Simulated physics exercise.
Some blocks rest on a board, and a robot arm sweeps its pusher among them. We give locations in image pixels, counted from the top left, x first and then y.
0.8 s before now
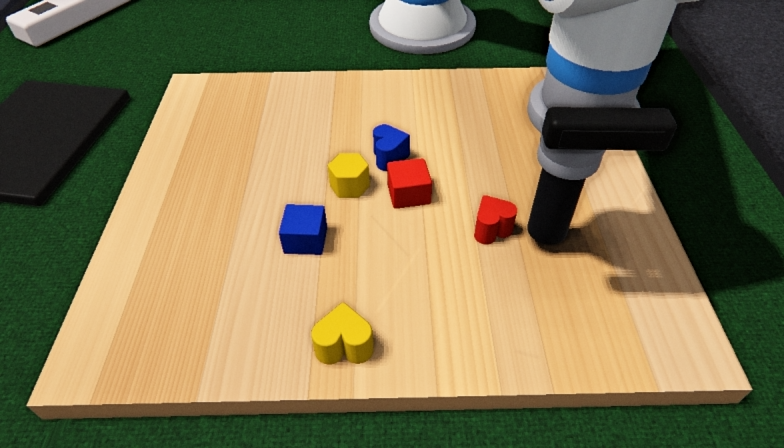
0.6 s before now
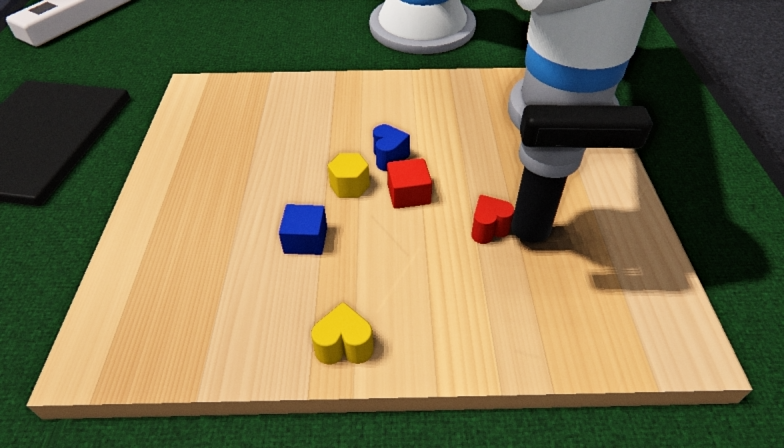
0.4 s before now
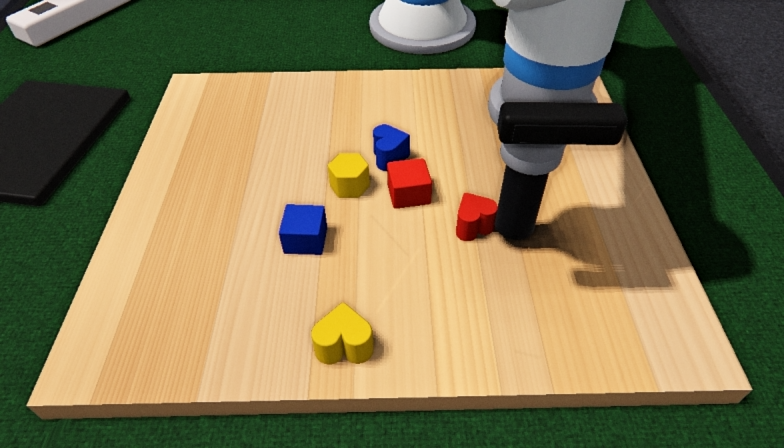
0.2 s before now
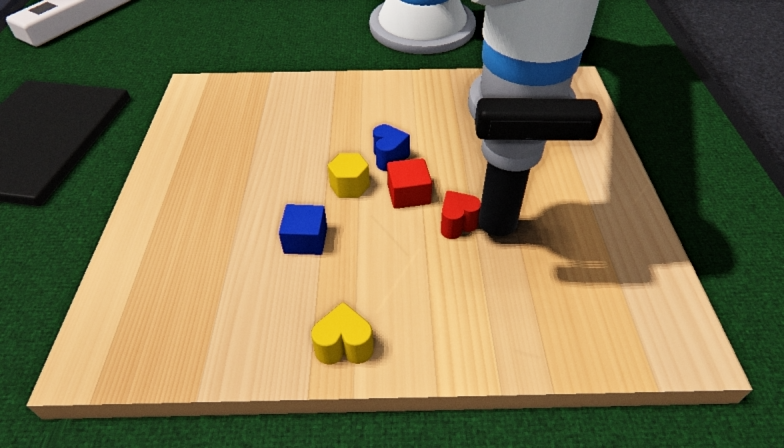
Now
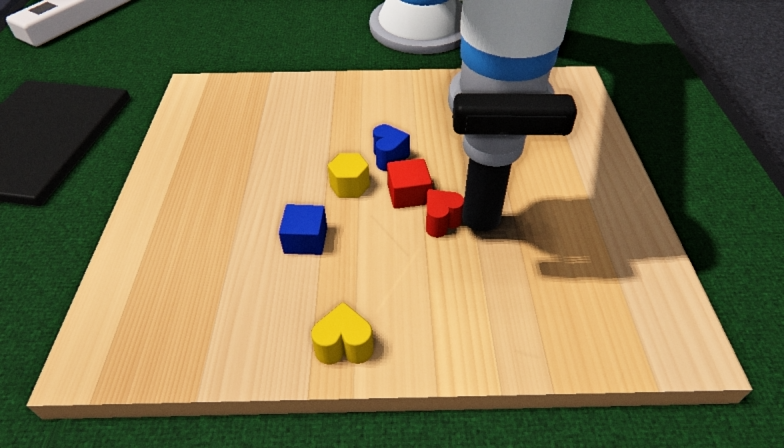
Robot arm pushing a red heart-shaped block leftward across a wooden board, nearing a red square block among blue and yellow blocks.
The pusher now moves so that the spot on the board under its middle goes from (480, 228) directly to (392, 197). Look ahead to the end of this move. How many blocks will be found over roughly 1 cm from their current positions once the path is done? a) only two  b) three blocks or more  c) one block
b: Three blocks or more.
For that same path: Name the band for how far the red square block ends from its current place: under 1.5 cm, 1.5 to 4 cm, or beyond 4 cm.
Displaced more than 4 cm.
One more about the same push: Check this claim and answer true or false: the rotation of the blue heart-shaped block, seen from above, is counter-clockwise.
Verdict: False.
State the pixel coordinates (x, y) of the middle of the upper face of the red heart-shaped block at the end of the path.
The centre of its top face lies at (385, 198).
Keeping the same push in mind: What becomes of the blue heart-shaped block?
Once the path is done, it is somewhere new.
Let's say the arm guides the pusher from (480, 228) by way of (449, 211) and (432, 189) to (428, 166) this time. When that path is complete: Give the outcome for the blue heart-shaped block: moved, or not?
That block ends up displaced.
What follows on the original path. Halfway along, pusher at (435, 201); red square block at (402, 168); red heart-shaped block at (405, 200), turned 70° anticlockwise.
At the end, pusher at (392, 186); yellow hexagonal block at (326, 160), turned 40° anticlockwise; blue heart-shaped block at (384, 128), turned 40° clockwise; red square block at (367, 151), turned 20° clockwise; red heart-shaped block at (385, 198), turned 125° anticlockwise.
